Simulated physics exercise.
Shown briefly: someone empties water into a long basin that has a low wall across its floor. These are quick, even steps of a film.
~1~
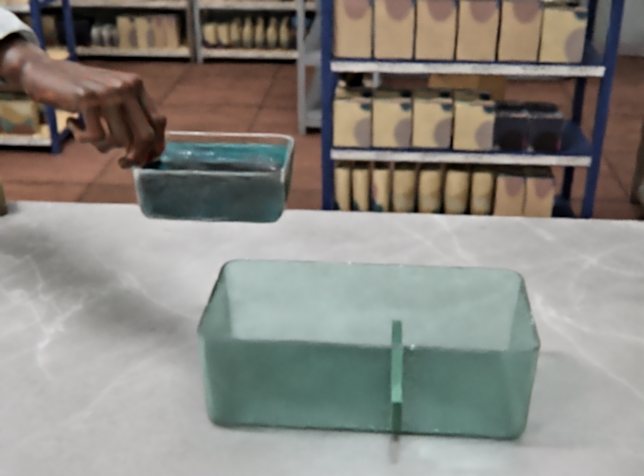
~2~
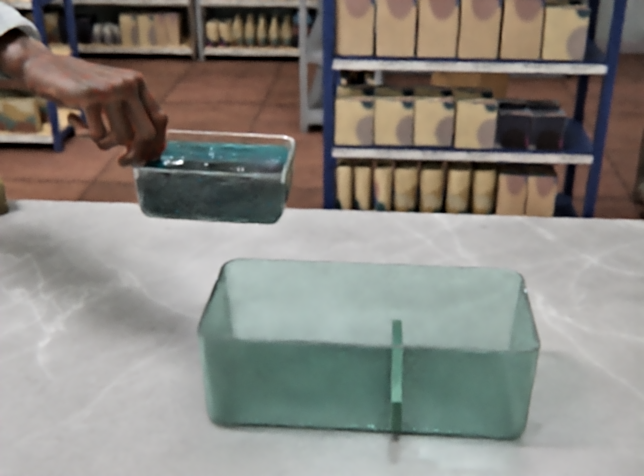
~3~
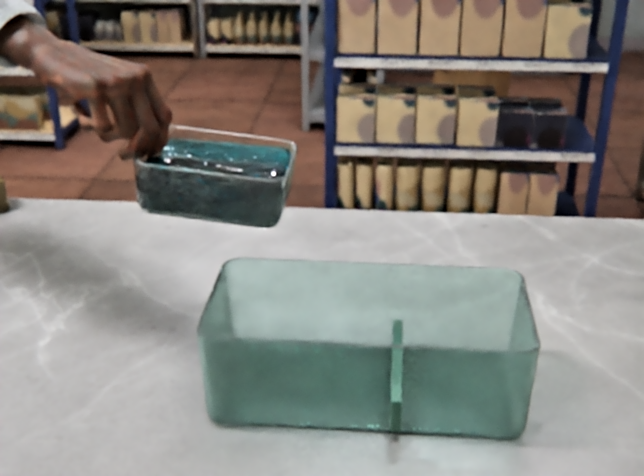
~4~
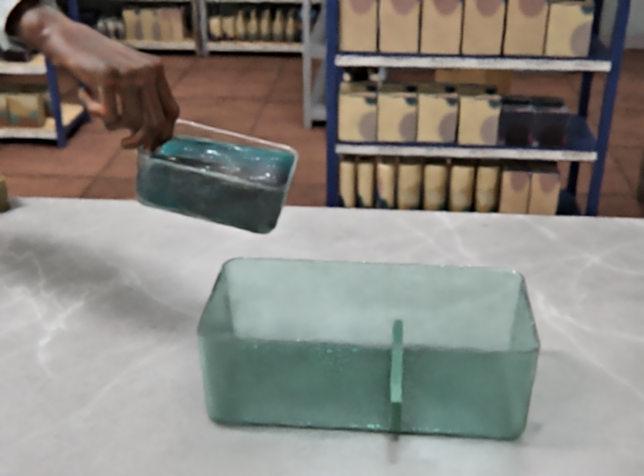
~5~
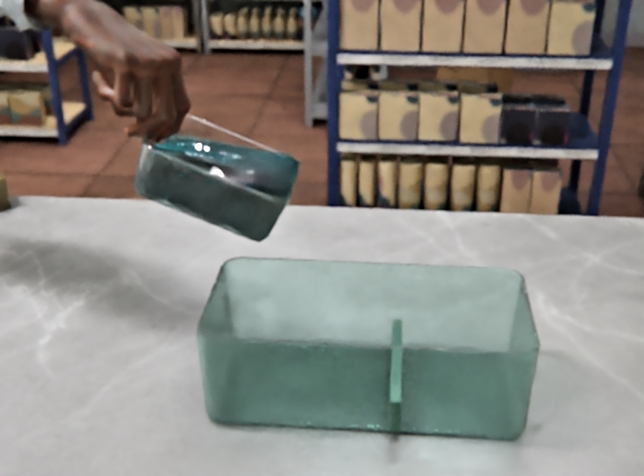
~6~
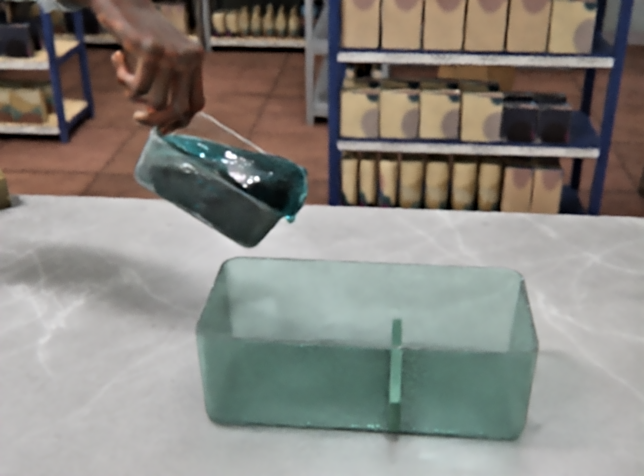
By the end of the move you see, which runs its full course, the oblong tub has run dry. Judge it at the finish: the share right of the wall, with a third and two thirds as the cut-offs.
At the finish, the right of the wall has under a third.
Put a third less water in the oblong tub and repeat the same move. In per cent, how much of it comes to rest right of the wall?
5 %.
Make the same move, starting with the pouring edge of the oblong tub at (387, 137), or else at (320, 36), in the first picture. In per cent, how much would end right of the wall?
It would come to near 70 per cent, and then near 50 per cent.
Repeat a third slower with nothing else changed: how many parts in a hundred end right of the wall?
About 5 in a hundred.
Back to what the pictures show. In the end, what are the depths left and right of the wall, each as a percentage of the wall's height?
Left: 40 %. Right: 10 %.
A moment on, the oblong tub is tipped on its side and 6 per cent is still to pour, 58 is left of the wall and 0 right of it.
Next, the oblong tub is tipped right over and 0 per cent is still to pour, 80 is left of the wall and 3 right of it.
Then the oblong tub is tipped right over and 0 per cent is still to pour, 84 is left of the wall and 9 right of it.
Later the oblong tub is tipped right over and 0 per cent is still to pour, 84 is left of the wall and 9 right of it.
In the end 84 per cent lies left of the wall, 9 right of it and 6 outside.
